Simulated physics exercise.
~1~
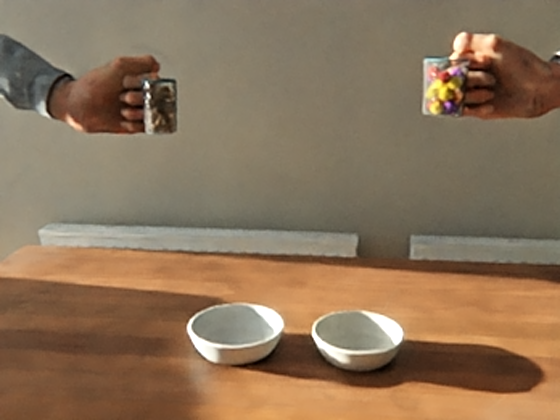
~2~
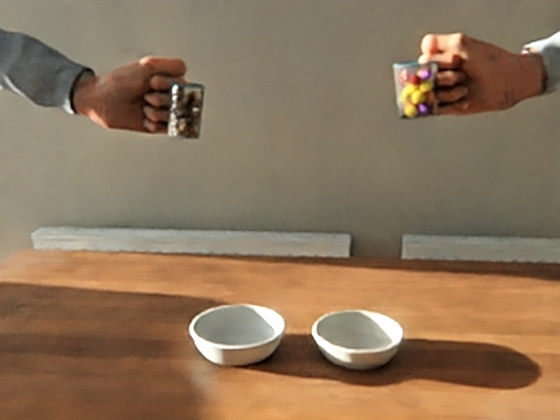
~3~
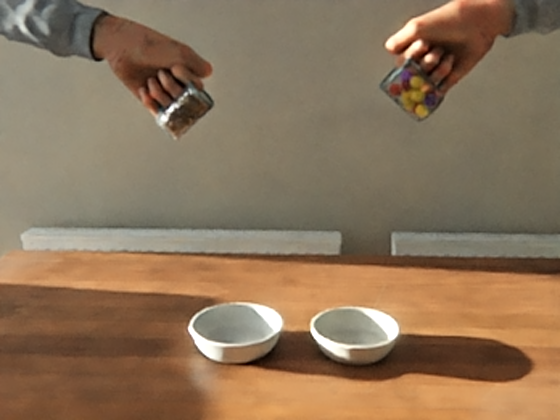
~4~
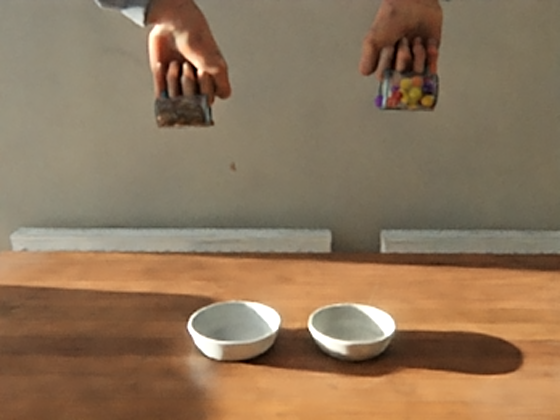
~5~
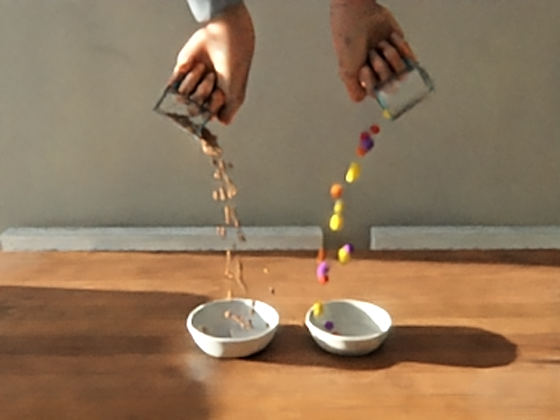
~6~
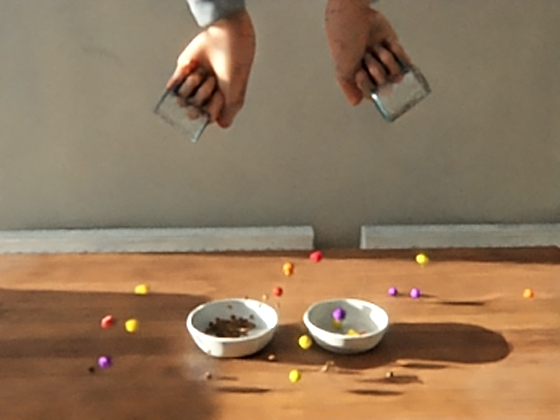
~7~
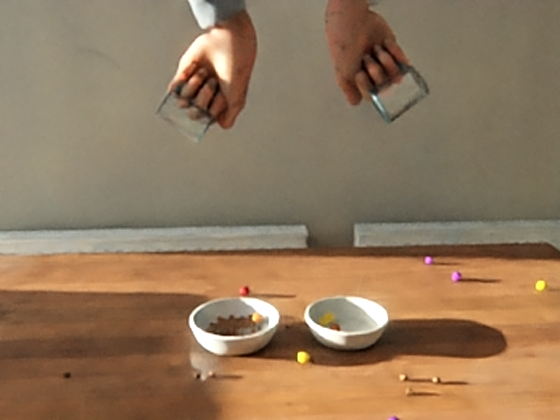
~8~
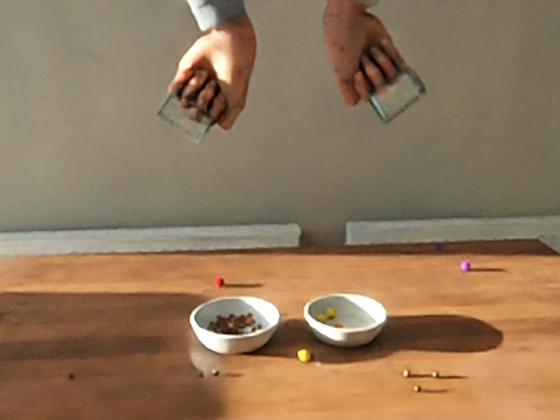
Two hands tipping glass cups over white dishes, small brown pieces mostly landing inside, colourful balls mostly bouncing out across the table.
